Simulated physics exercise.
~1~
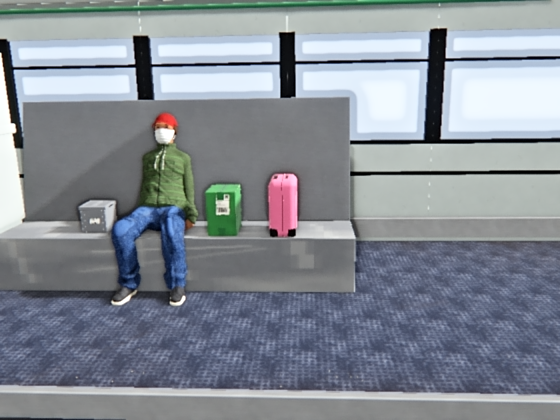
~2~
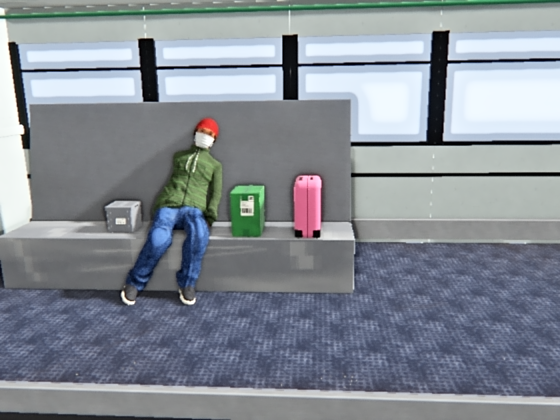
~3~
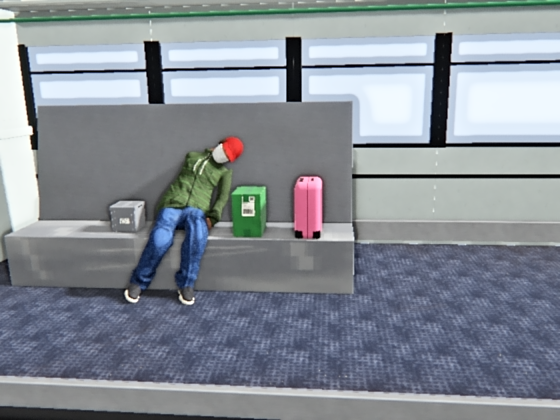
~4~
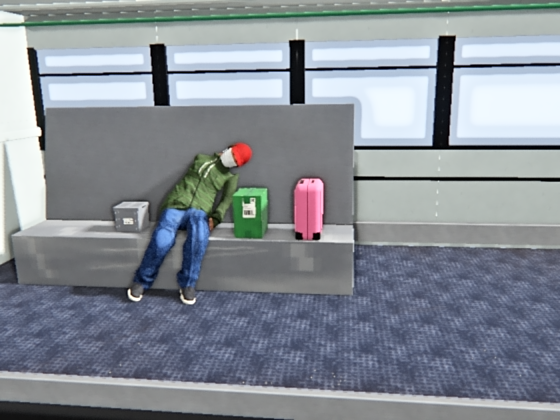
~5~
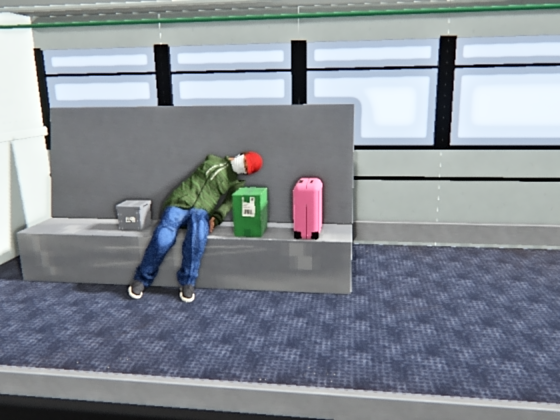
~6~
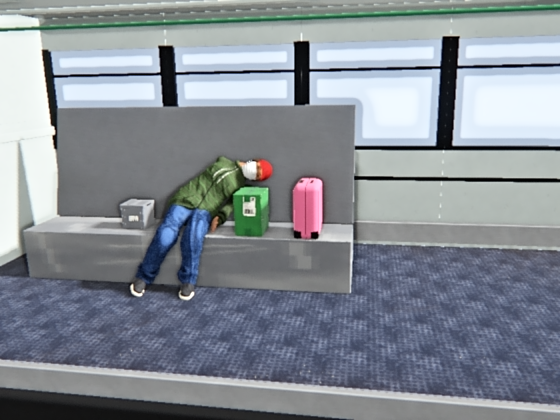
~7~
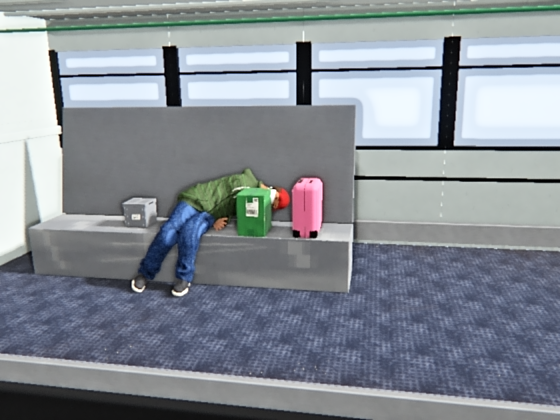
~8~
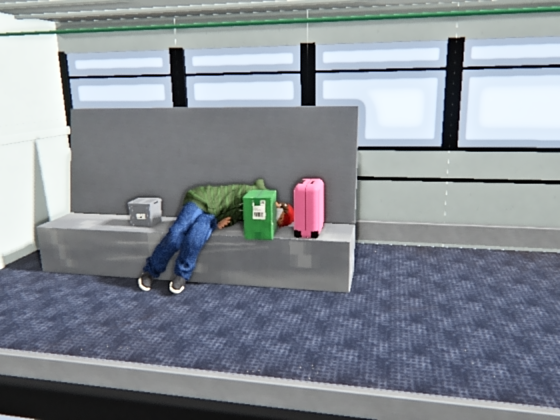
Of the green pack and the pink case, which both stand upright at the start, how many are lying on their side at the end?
Neither of them is lying on its side at the end. The green pack and the pink case both still stand upright on the bench.
